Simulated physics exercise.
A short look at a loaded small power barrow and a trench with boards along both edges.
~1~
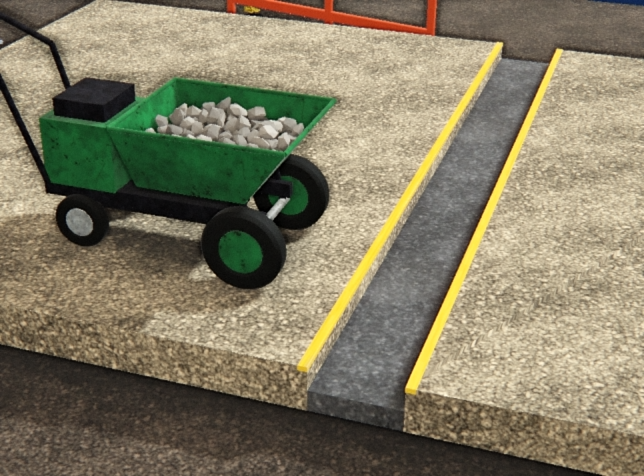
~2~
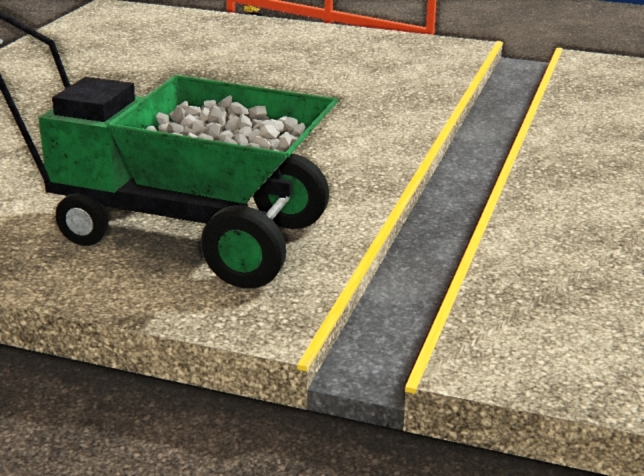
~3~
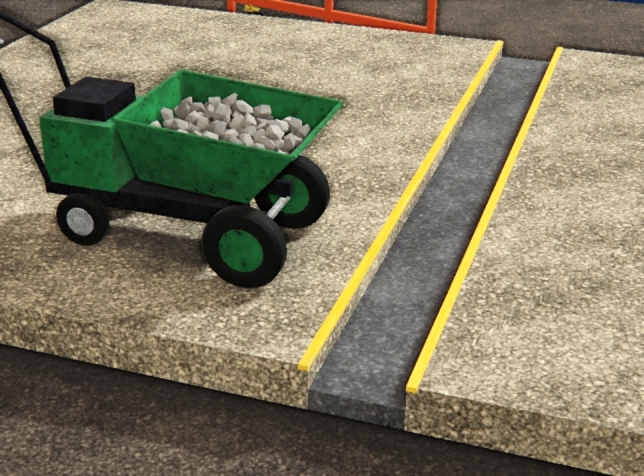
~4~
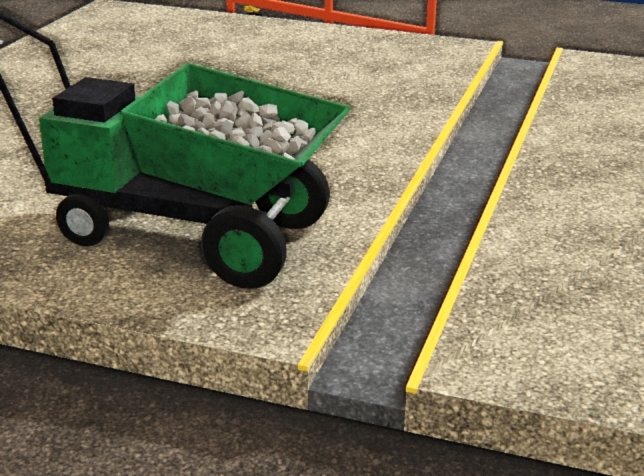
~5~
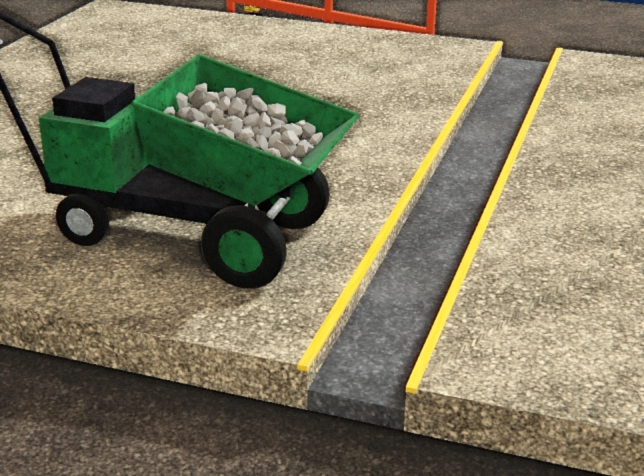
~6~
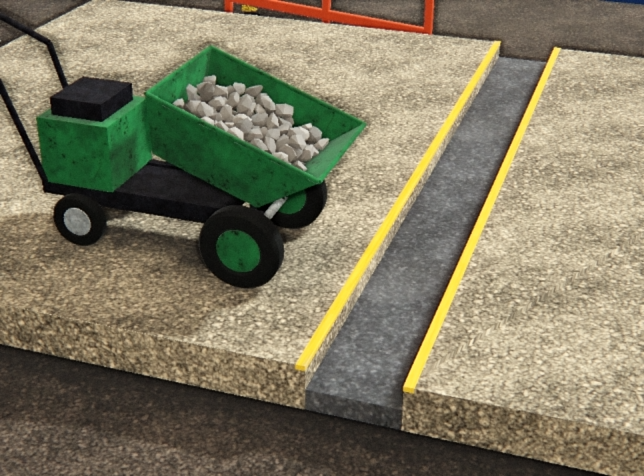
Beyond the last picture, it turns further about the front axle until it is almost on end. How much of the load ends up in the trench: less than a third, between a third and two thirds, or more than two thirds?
To my eye, the trench share tops two thirds.
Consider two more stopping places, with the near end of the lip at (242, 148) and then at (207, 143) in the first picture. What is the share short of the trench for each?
20 % for the first, 40 % for the second.
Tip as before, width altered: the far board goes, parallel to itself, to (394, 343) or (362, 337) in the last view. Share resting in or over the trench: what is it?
The first case gives around 60 percent, and the second around 20 percent.
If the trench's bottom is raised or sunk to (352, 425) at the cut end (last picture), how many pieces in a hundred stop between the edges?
I'd guess close to 100 percent.
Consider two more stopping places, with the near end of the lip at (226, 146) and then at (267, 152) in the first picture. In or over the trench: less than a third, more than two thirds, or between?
First between a third and two thirds, then beyond two thirds.
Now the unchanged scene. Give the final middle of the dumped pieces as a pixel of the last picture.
Centre at rest, last view: Approx. (408, 282).
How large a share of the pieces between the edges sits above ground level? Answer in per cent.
I'd put it near 30 in a hundred.
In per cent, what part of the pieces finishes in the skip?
Roughly 5 per cent of the load.
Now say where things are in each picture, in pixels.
The first frame shows lip of the skip (285, 155), level; top of the load (212, 131), broken stones; first edge of the trench (324, 330); far edge (428, 350), the trench over half as wide as the skip, and shallow for its width.
The second frame shows lip of the skip (287, 155), tipped barely; top of the load (213, 129).
The third frame shows lip of the skip (293, 158), tipped barely; top of the load (218, 127).
The fourth frame shows lip of the skip (300, 164), tipped a little; top of the load (209, 122).
The fifth frame shows lip of the skip (310, 172), tipped a little; top of the load (200, 119).
The sixth frame shows lip of the skip (319, 182), tipped clearly; top of the load (217, 104); first edge of the trench (322, 329); far edge (426, 349).
Just after the last frame, skip tipped steeply; every one in the skip.
A moment on, skip tipped steeply; almost all in the skip; about a tenth in or heaped over the trench; just a few falling.
Further on, skip tipped right over; roughly a quarter in the skip; the larger part in or heaped over the trench; just a few beyond it.
When it is over, skip tipped right over; about a tenth in the skip; almost all in or heaped over the trench; just a few beyond it.
